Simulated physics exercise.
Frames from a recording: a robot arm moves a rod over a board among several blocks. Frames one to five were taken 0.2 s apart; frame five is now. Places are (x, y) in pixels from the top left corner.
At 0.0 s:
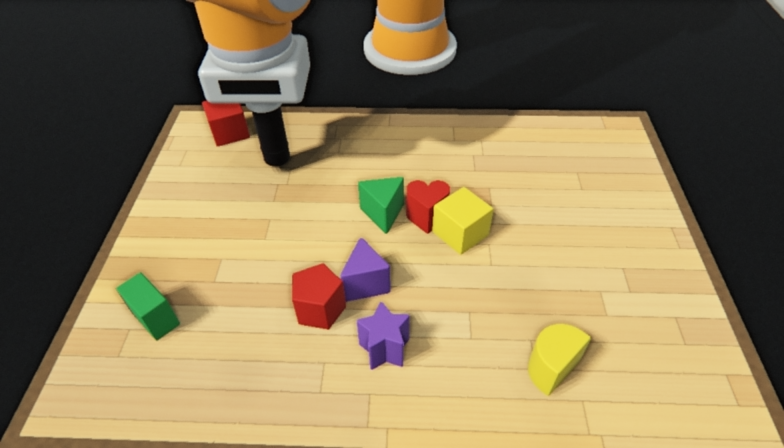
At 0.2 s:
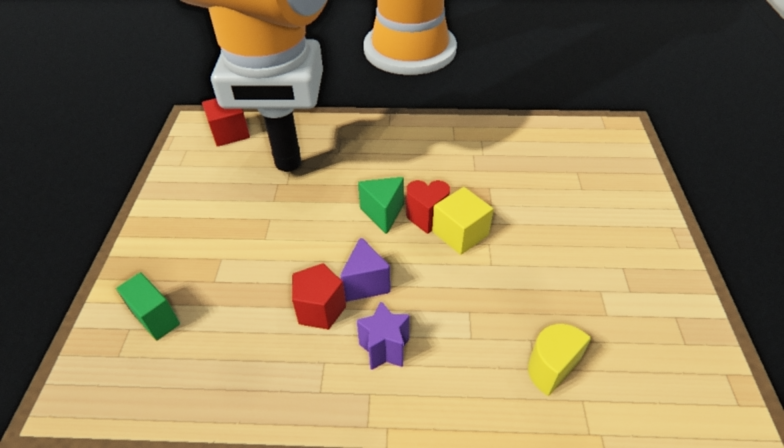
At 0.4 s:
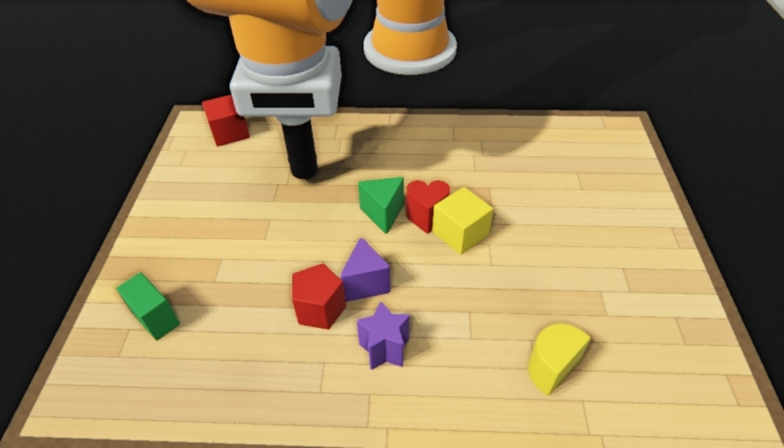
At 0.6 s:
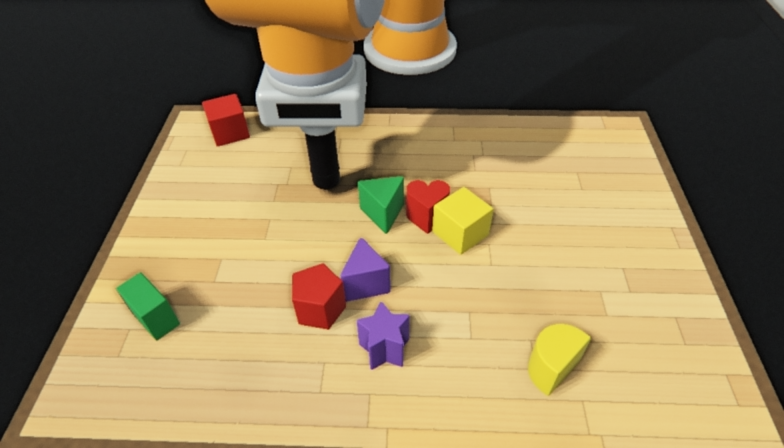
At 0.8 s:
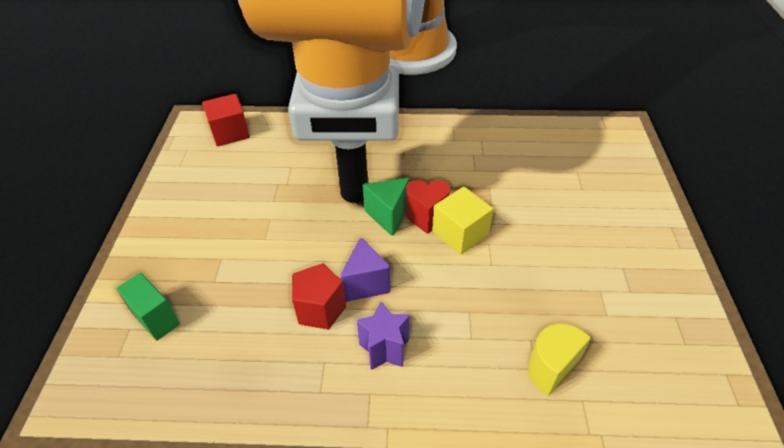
A robot arm moves its black rod right across the board and nudges the green triangle.
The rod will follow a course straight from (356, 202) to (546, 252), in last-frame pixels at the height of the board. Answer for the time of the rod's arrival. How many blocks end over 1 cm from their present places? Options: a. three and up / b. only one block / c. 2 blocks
That would be a.
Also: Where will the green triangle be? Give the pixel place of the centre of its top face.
I'd guess (444, 224).
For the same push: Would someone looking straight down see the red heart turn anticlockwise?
Yes.
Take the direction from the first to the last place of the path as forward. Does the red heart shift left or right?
Over to the left.
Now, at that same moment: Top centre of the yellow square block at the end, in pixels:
Its top middle is near (574, 255).
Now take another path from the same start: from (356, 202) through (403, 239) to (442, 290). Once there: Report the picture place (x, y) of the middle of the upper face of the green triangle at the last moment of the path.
Just about (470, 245).
On the path given first. One third of the way, rod (416, 210); green triangle (430, 212), turned 25° anticlockwise; red heart (450, 183); yellow square block (474, 208).
Two thirds of the way, rod (481, 226); green triangle (444, 224), turned 20° clockwise; red heart (469, 181), turned 25° anticlockwise; yellow square block (516, 225), turned 15° anticlockwise.
At the end, rod (548, 243); purple triangle still; green triangle (444, 224), turned 20° clockwise; red heart (469, 181), turned 25° anticlockwise; yellow square block (574, 255), turned 40° clockwise.
